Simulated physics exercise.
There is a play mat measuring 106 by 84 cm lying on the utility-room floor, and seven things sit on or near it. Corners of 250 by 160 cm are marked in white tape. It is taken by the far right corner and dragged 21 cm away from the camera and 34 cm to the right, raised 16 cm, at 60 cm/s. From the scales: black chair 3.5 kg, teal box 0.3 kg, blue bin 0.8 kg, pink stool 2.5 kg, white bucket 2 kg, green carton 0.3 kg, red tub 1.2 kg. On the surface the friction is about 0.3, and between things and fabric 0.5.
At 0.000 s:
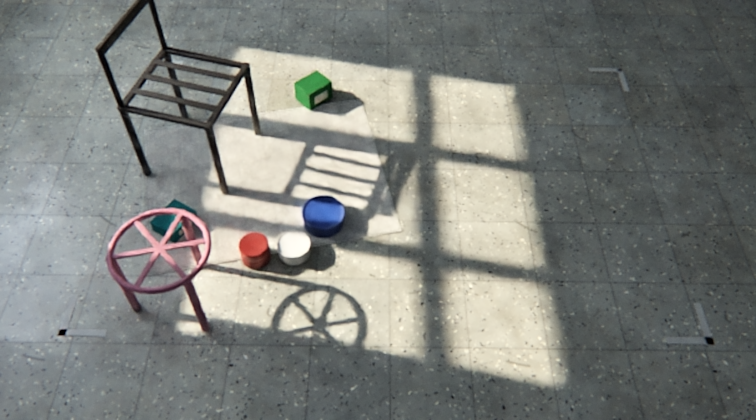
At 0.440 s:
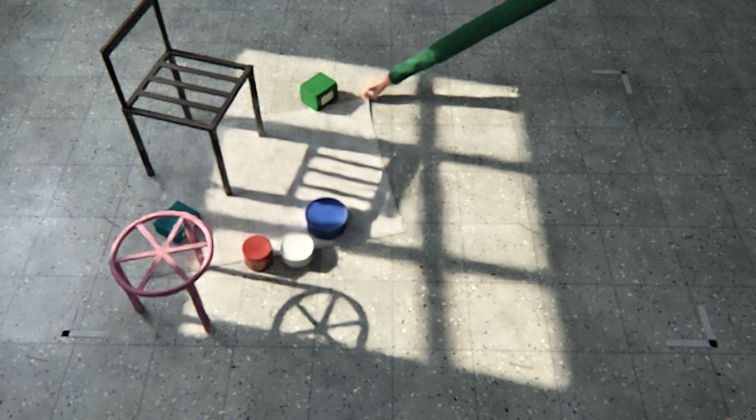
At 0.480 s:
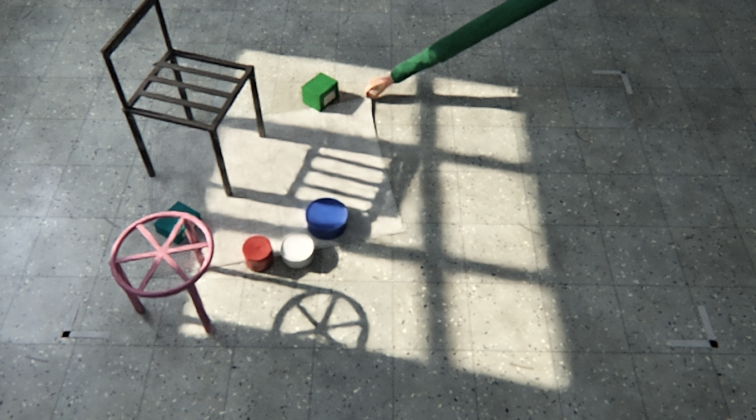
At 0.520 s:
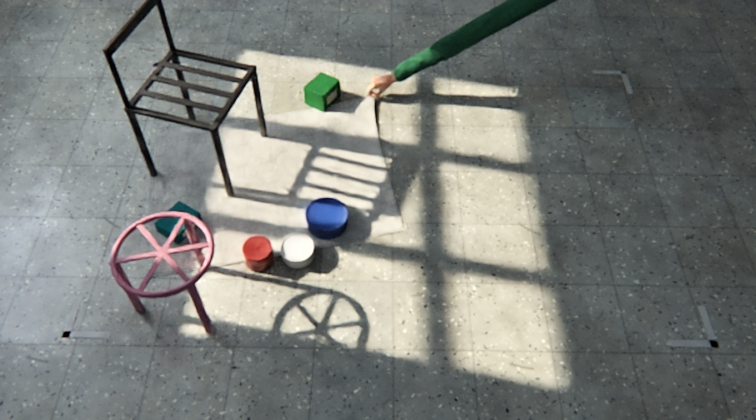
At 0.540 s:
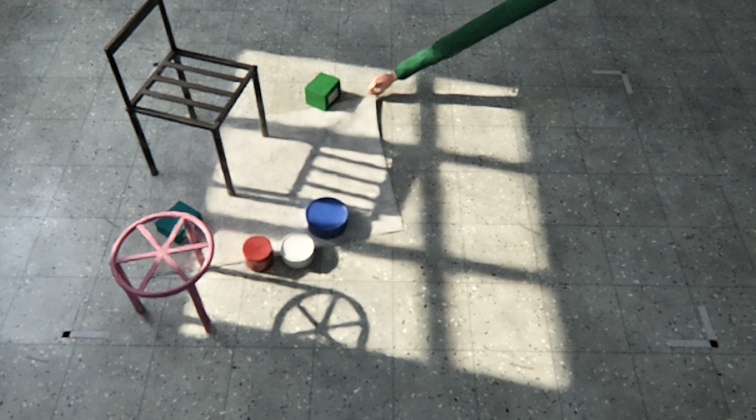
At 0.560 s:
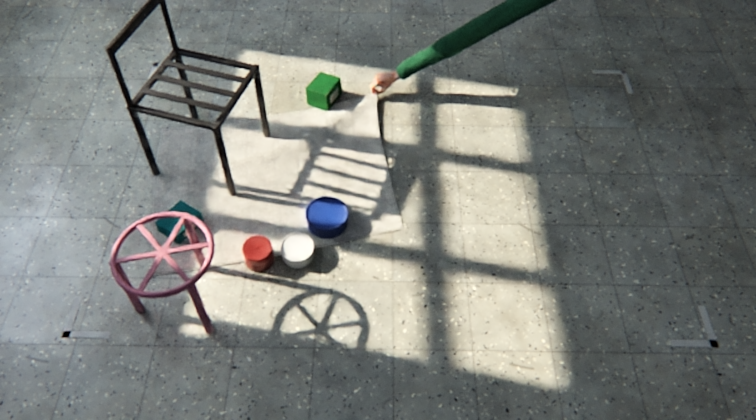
An arm in a green sleeve reaches from the upper right over a sunlit grey speckled floor, seen from above at an angle. A black chair and pink stool stand at left near a teal box, with a green carton, blue bin, white bucket and red tub around a pale mat. The hand grips the mat's far right corner and drags it slightly away and rightward.
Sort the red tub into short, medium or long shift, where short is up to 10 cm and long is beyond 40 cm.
Short.
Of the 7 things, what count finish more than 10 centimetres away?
In total, 4 of them qualify.
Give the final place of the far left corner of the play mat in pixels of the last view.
Around (235, 95).
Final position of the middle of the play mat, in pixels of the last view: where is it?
The midpoint is close to pixel (343, 136).
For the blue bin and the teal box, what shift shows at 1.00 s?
The blue bin is about 25 cm from its start, the teal box about 25 cm.
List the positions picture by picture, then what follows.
Red tub (253, 244); play mat corners (361, 99) (402, 231), in the first picture.
Green carton (318, 83); play mat corners (404, 232); grip (367, 99), in the second picture.
Play mat corners (404, 231); grip (369, 98), in the third picture.
Play mat corners (404, 230); grip (372, 96), in the fourth picture.
Play mat corners (404, 230); grip (374, 95), in the fifth picture.
Red tub (257, 247); play mat corners (404, 229); grip (375, 93), in the sixth picture.
After 0.8 s, middle of the play mat at (297, 160); black chair 14 cm off its start, teal box 10 cm off its start, blue bin 9 cm off its start.
After 1.0 s, middle of the play mat at (323, 148); red tub 2 cm off its start, black chair 29 cm off its start, teal box 27 cm off its start.
After 1.2 s, middle of the play mat at (340, 138); red tub 2 cm off its start at (262, 245), black chair 38 cm off its start at (271, 56), teal box 37 cm off its start at (249, 175).
After 1.4 s, middle of the play mat at (344, 136); red tub 2 cm off its start, black chair 41 cm off its start, teal box 39 cm off its start.
After 2.0 s, middle of the play mat at (343, 136); red tub 2 cm off its start at (262, 245), black chair 41 cm off its start at (275, 53), teal box 39 cm off its start at (253, 172), blue bin 34 cm off its start at (378, 168).
